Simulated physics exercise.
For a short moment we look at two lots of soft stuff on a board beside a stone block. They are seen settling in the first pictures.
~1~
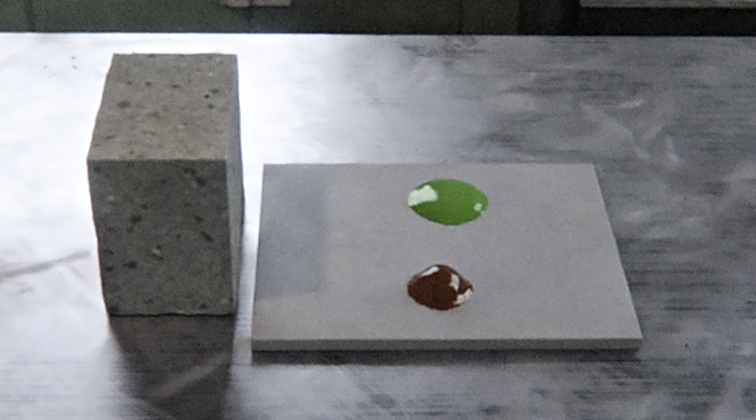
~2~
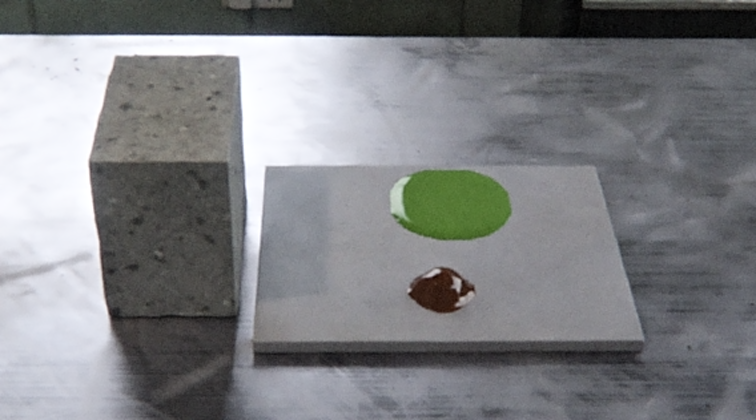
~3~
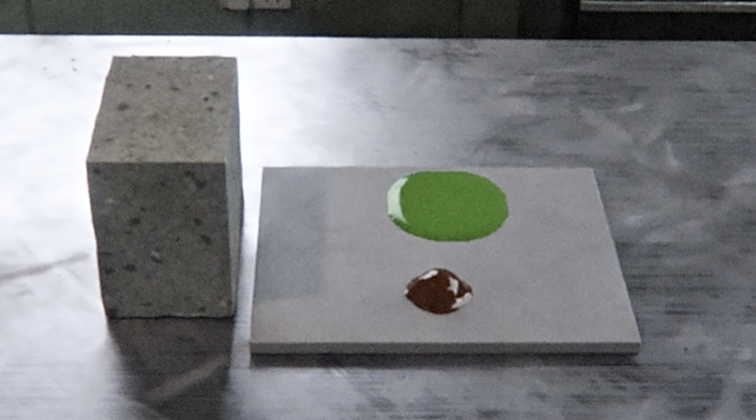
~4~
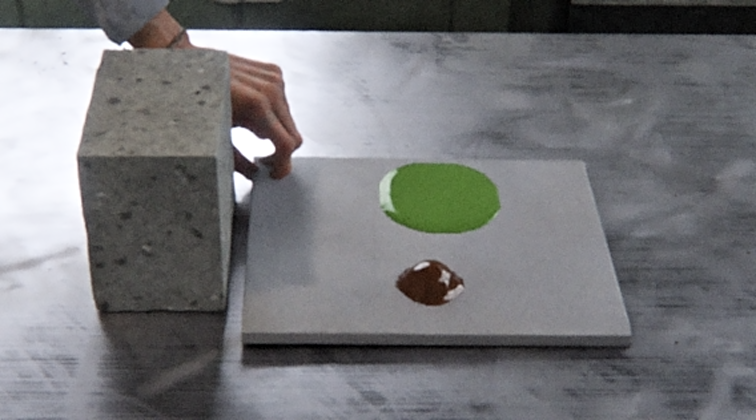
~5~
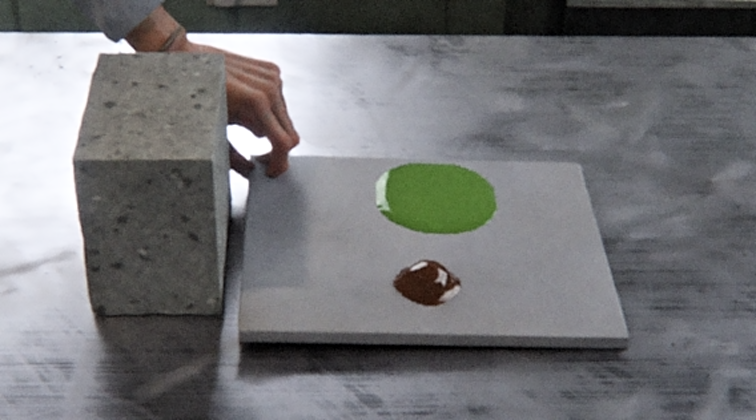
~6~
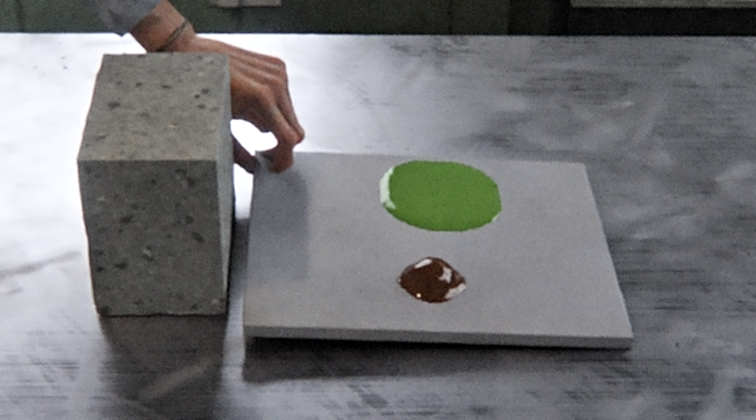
A green dollop spreads wider on a flat gray board beside a speckled stone block, while a brown dollop stays heaped; then a hand behind the block grips the board's left end and raises it slightly.
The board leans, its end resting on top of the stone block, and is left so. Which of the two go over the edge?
Brown dollop: Remains. Green dollop: Gone.
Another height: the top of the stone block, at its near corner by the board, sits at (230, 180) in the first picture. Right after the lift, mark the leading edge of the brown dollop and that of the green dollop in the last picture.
Roughly (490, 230) and (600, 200).
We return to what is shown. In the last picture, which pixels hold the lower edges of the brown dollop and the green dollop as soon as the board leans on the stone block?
Fronts, final frame: First approx. (504, 219); second approx. (602, 201).
A moment on, slope about 33°; the brown dollop has not moved; the green dollop has crept down a long way.
Further on, the brown dollop has not moved; the green dollop is dripping off the low end.
When it is over, slope about 33°; the brown dollop has not moved; the green dollop is dripping off the low end.
